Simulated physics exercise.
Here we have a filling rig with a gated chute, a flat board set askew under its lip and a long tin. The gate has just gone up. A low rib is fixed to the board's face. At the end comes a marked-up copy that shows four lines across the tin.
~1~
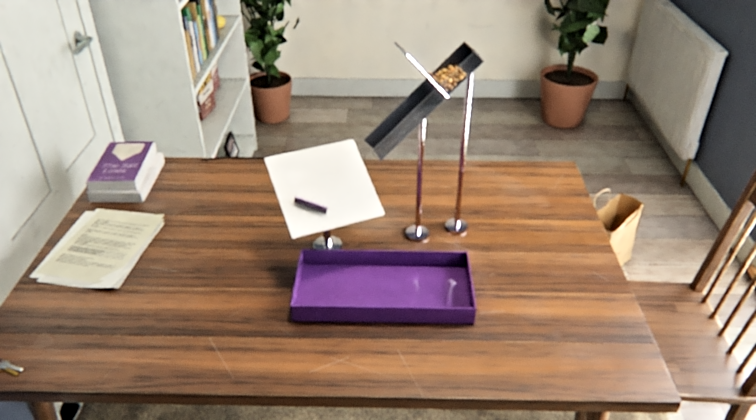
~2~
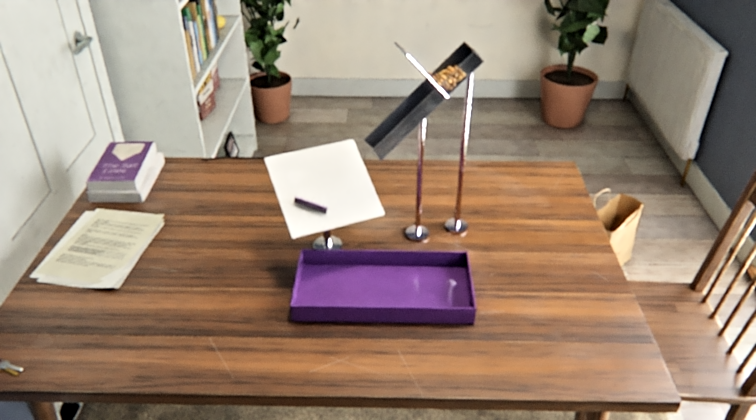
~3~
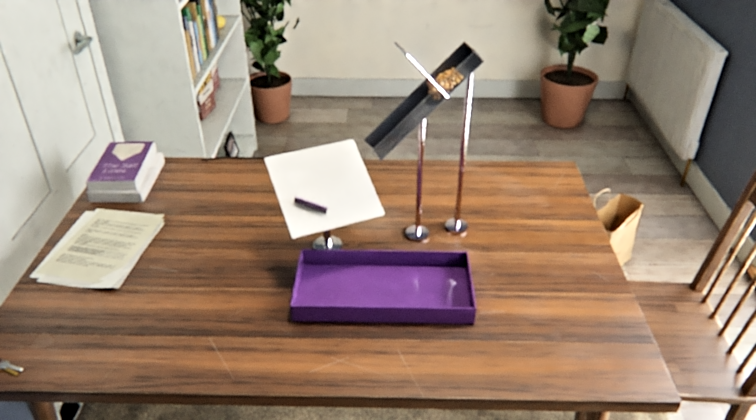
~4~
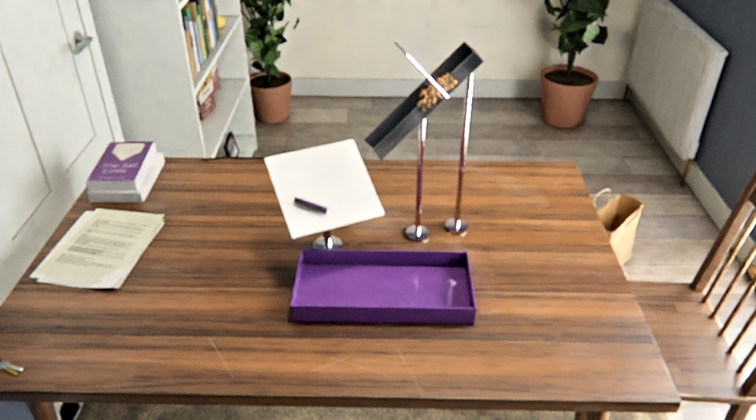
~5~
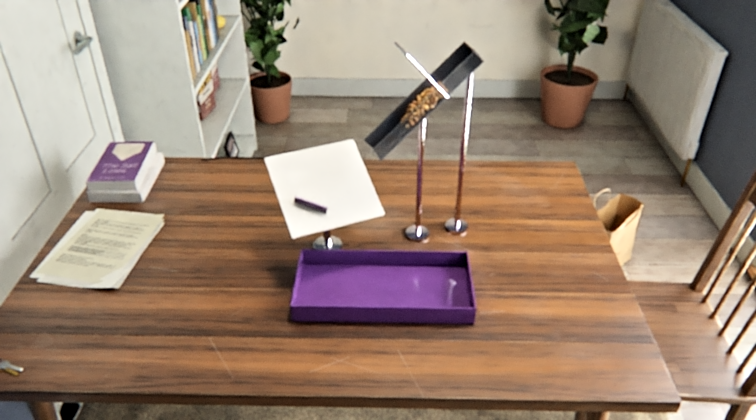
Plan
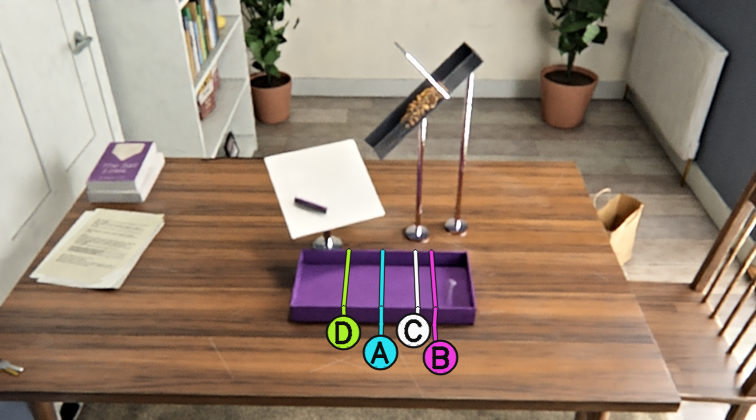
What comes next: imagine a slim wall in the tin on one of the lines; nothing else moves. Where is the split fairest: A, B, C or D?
D.
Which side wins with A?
More lands on the left.
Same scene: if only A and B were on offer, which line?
That would be A.
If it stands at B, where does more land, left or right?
The left side.
On the marked copy, line A crosses the front rim at (381, 307); line B crosses the front rim at (435, 308); line C crosses the front rim at (417, 307); line D crosses the front rim at (343, 306).
For line A, of what is caught, the bulk on the left of the divider, a small share on the right.
For line B, of what is caught, all but a few on the left of the divider, only a few on the right.
For line C, of what is caught, all but a few on the left of the divider, only a few on the right.
For line D, of what is caught, close to a third on the left of the divider, close to two thirds on the right.
